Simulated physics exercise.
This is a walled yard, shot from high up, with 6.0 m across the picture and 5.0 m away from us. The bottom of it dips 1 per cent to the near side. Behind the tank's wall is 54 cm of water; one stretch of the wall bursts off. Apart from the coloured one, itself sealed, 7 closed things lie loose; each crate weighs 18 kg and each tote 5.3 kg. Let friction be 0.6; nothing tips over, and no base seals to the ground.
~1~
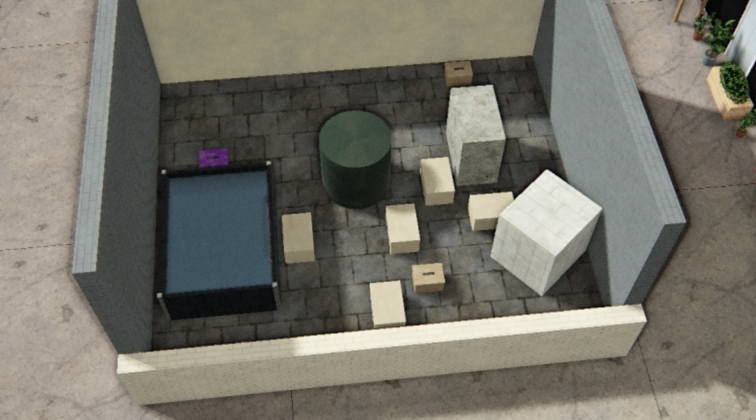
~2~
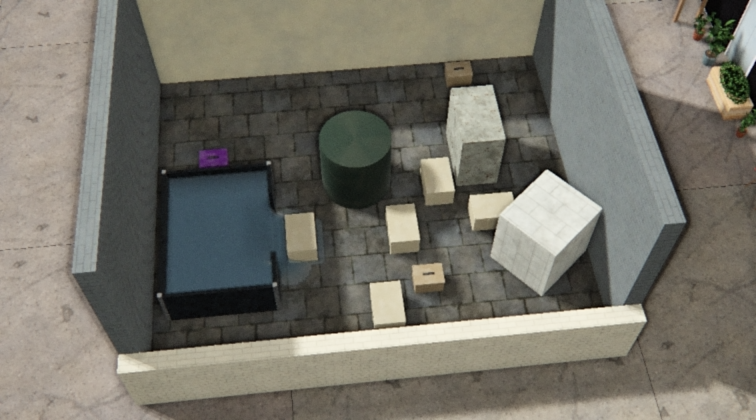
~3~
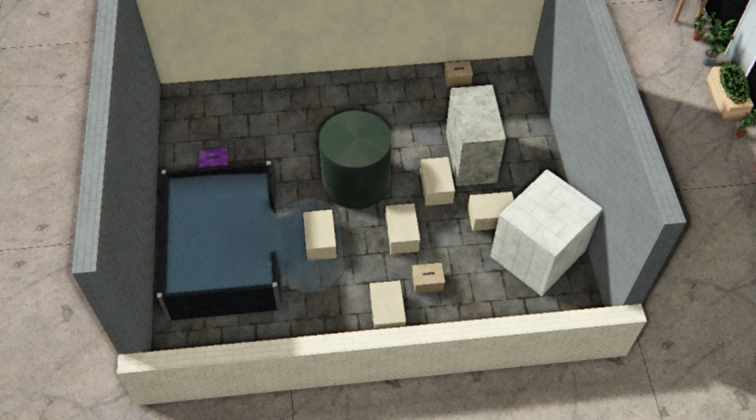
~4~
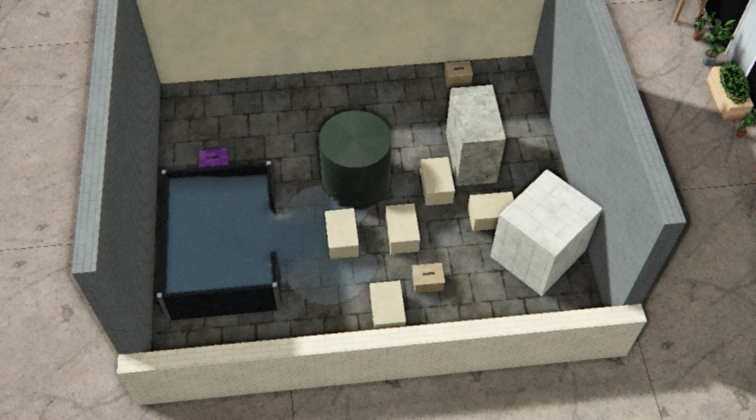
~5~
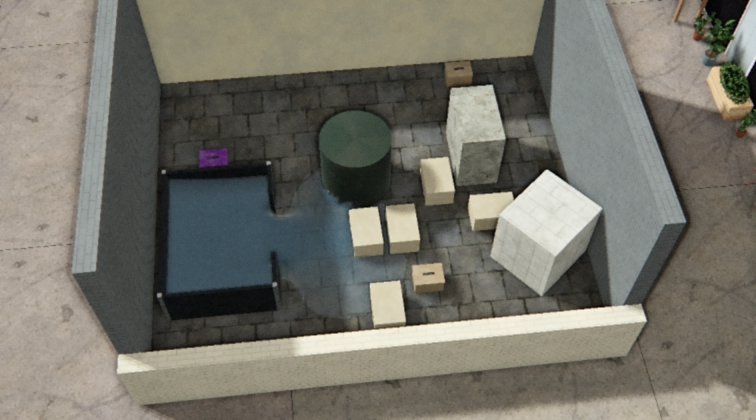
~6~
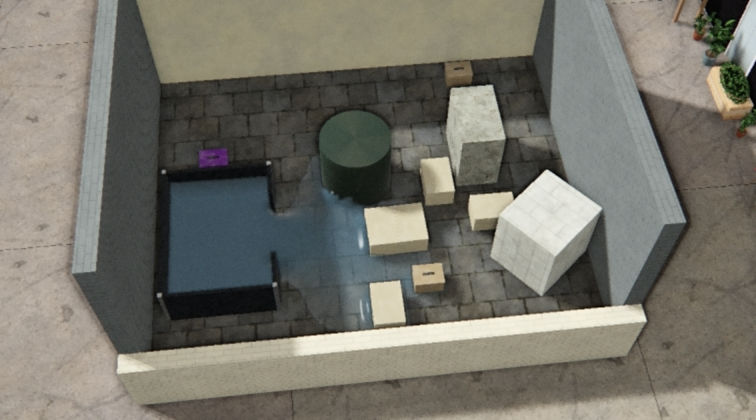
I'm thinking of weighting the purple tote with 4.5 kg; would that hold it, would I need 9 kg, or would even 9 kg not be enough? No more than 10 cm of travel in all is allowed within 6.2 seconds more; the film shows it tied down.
Keeping it put takes just the lighter mass.
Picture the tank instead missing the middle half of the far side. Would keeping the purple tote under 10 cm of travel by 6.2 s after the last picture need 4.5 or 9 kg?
Neither one.
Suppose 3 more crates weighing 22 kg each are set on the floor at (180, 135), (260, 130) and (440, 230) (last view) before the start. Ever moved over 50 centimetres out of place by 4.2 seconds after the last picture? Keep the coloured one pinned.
Results, in sequence: Not exceeded / not exceeded / exceeded.
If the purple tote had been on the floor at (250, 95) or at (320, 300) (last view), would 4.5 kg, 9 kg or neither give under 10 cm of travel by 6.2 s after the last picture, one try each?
Order kept: Light pick works, both picks fail.
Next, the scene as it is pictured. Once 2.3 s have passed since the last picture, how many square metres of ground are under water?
About 22 m2.
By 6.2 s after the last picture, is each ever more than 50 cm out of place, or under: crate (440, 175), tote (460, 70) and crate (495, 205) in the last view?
So, going through them in order, it's not beyond, not beyond and beyond.
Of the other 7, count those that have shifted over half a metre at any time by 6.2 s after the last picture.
5 in all.
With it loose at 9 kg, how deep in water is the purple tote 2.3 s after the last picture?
About 1 cm.
Then, 0.6 s after the last picture the purple tote would be 0 cm from its start with 4.5 kg and 0 cm from its start with 9 kg; 0 cm of water round it then.
Then, 2.3 s after the last picture the purple tote would be 0 cm from its start with 4.5 kg and 0 cm from its start with 9 kg; 1 cm of water round it then.
Then, 4.2 s after the last picture the purple tote would be 0 cm from its start with 4.5 kg and 0 cm from its start with 9 kg; 1 cm of water round it then.
Then, 6.2 s after the last picture the purple tote would be 0 cm from its start with 4.5 kg and 0 cm from its start with 9 kg; 1 cm of water round it then.
